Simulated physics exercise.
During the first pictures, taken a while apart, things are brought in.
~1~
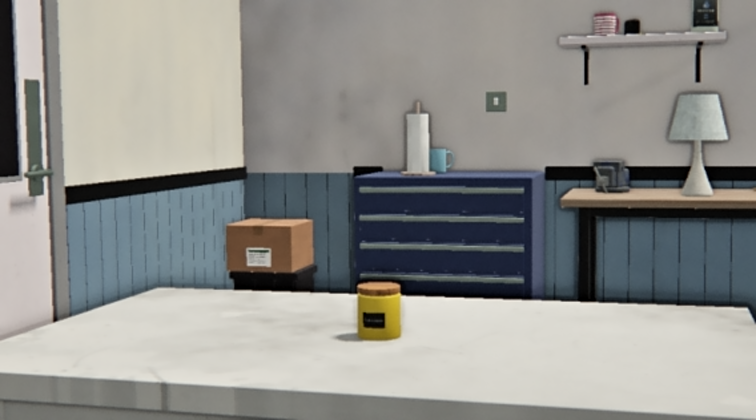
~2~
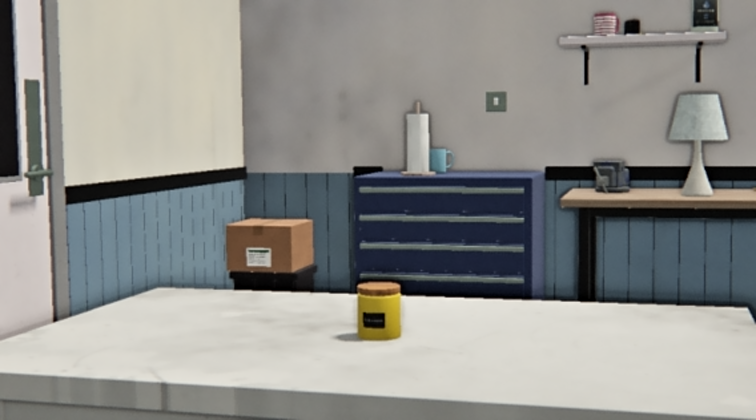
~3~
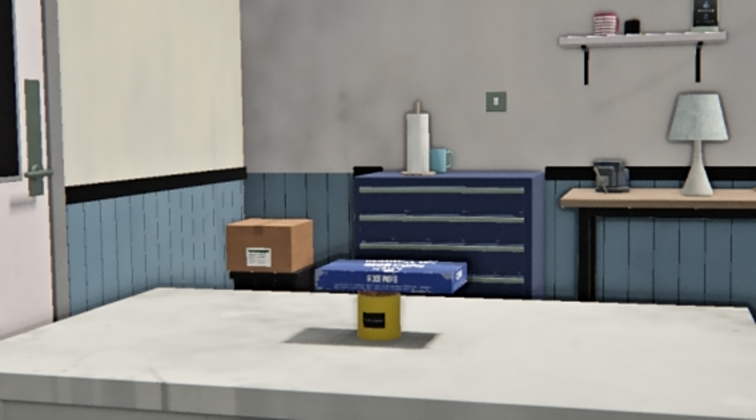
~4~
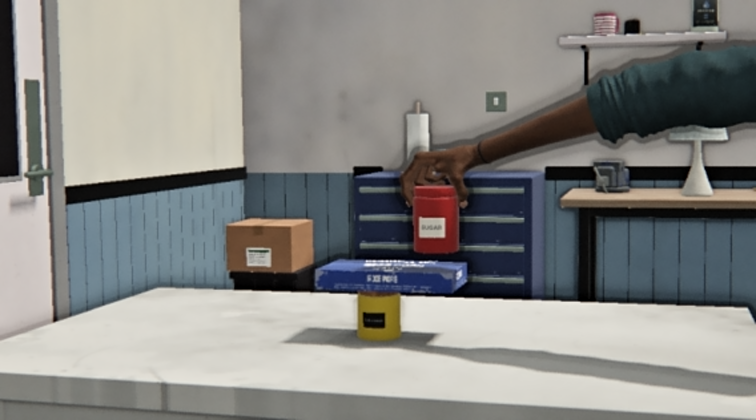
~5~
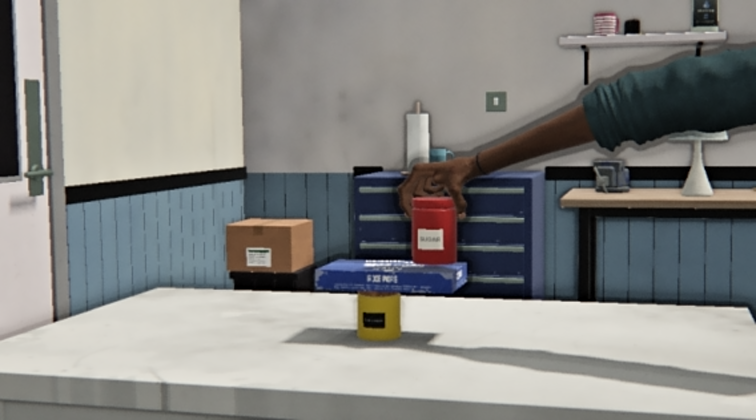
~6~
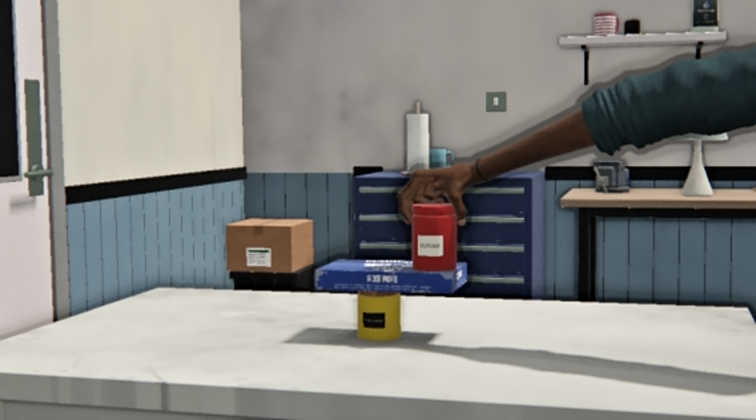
A room with blue wainscoting is seen from a fixed view across a pale marble-topped table, with a navy drawer cabinet behind, a cardboard box left of it, and a lamp on a desk at right. A yellow jar with a brown lid stands mid-table, and a flat blue box appears on top of it. A dark-sleeved arm reaches in from the right and lowers a red jar slightly onto the blue box's right side, still holding it.
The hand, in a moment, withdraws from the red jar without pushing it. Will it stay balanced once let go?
No.
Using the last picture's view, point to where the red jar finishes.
Near (520, 321).
Then, 0.40 s past the last view, red jar now fallen; blue packet rocked 64° from its first pose.
Then, 0.60 s past the last view, blue packet rocked 67° from its first pose.
Finally, fallen, red jar; moved from the start, blue packet; yellow jar still in place. Final places as the last picture's camera would see them, red jar near (521, 321). The stack gives way.
